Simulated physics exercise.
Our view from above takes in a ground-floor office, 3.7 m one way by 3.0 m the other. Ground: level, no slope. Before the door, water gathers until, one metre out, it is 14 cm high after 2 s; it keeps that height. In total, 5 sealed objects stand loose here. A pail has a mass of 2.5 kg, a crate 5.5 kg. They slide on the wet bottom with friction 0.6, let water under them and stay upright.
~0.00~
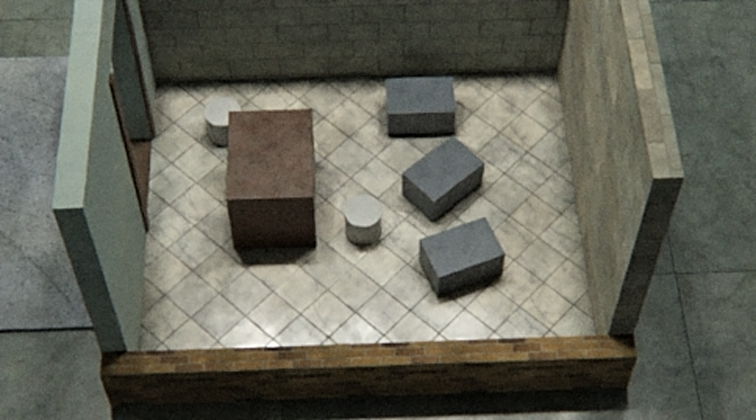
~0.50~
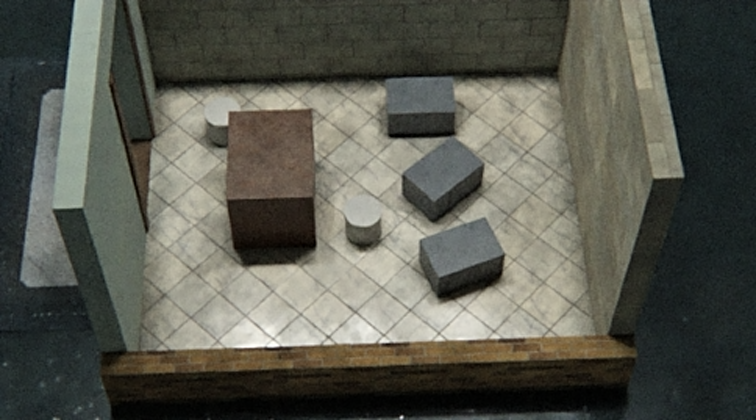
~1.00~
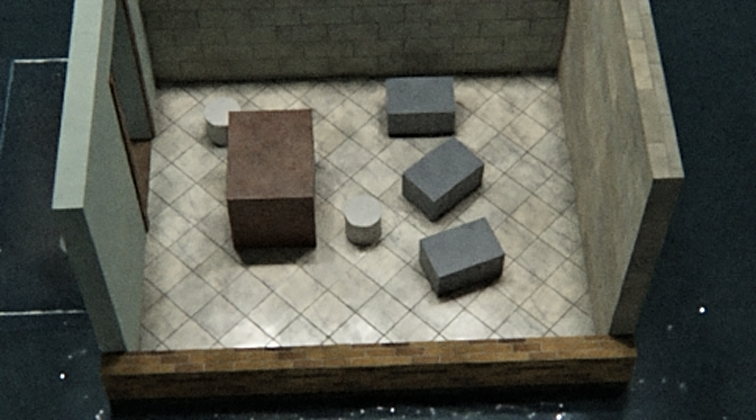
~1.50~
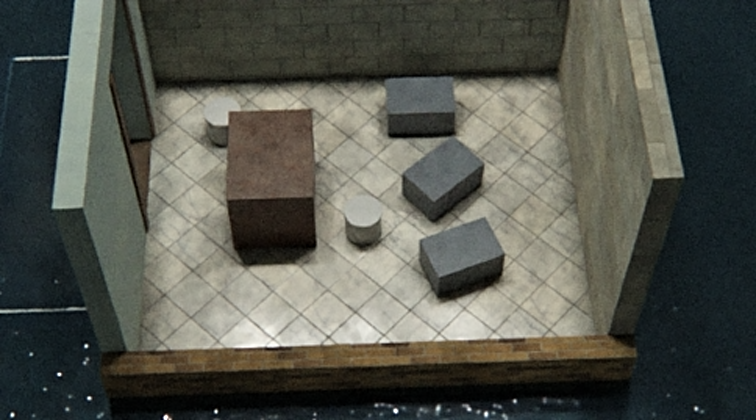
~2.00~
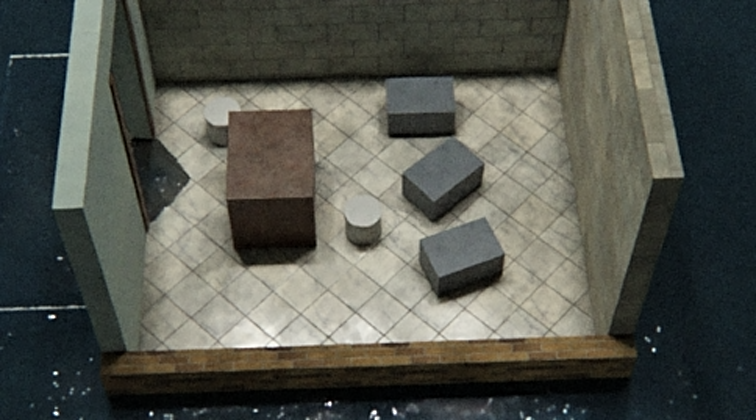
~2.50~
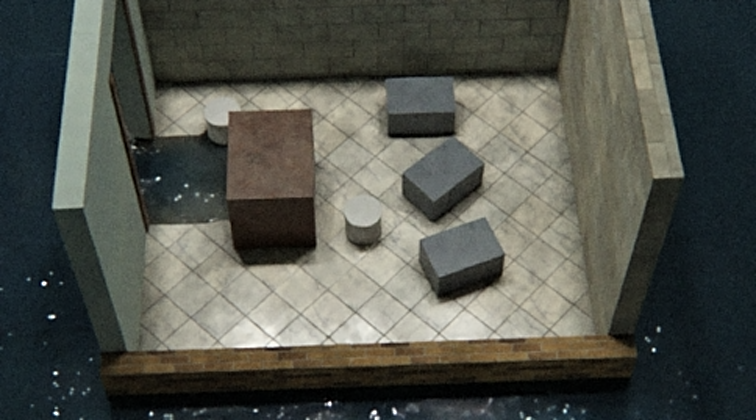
In this clip, seen from above, dark water covers the ground around a roofless, tiled room, then enters through the left doorway and spreads across the floor toward a large brown block, while the furnishings stay still.
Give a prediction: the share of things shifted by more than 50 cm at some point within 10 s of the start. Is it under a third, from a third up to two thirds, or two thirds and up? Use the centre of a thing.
I would say from a third up to two thirds.
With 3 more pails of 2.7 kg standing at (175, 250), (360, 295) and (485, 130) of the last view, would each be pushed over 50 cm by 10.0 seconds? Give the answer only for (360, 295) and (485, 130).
First one stays within it, second one goes beyond it.
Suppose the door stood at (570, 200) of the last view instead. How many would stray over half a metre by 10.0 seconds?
Then the count would be 5.
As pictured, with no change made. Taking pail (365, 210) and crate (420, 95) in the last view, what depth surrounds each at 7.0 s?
I'd put it at 2 cm and 3 cm respectively.
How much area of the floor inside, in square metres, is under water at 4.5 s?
I'd put it close to 5.0 m2.
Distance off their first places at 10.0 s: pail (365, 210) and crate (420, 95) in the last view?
They sit 0 cm and 150 cm away, in the order given.
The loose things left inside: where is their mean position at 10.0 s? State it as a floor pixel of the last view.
I'd put it close to (459, 228) in the last view.
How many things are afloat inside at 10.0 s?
At that time the total is 4.
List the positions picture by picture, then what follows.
A pail at (363, 211) rests on the ground; a crate at (462, 247) rests on the ground; 0.0 m2 under water; 0 of 5 have shifted, in the first picture.
A pail at (363, 211) rests on the ground; a crate at (462, 247) rests on the ground; water covers 0.0 m2; 0 of 5 have shifted, in the second picture.
A pail at (363, 211), on the bottom; a crate at (462, 247) rests on the ground; 0.0 m2 under water; 0 of 5 have shifted, in the third picture.
A pail at (363, 211) rests on the ground; a crate at (462, 247), on the bottom; water covers 0.0 m2; 0 of 5 have shifted, in the fourth picture.
A pail at (363, 211) rests on the ground; a crate at (462, 247) rests on the ground; 0.1 m2 under water; 0 of 5 have shifted, in the fifth picture.
A pail at (363, 211) rests on the ground; a crate at (462, 247) rests on the ground; 0.7 m2 under water; 0 of 5 have shifted, in the sixth picture.
After 3.5 s 1 of 5 are over 50 cm from their spots; 0 afloat.
After 4.5 s 1 of 5 are over 50 cm from their spots; 1 afloat.
After 7.0 s 2 of 5 are over 50 cm from their spots; 2 afloat.
After 10.0 s 2 of 5 are over 50 cm from their spots, and 2 have been at some point; 4 afloat.
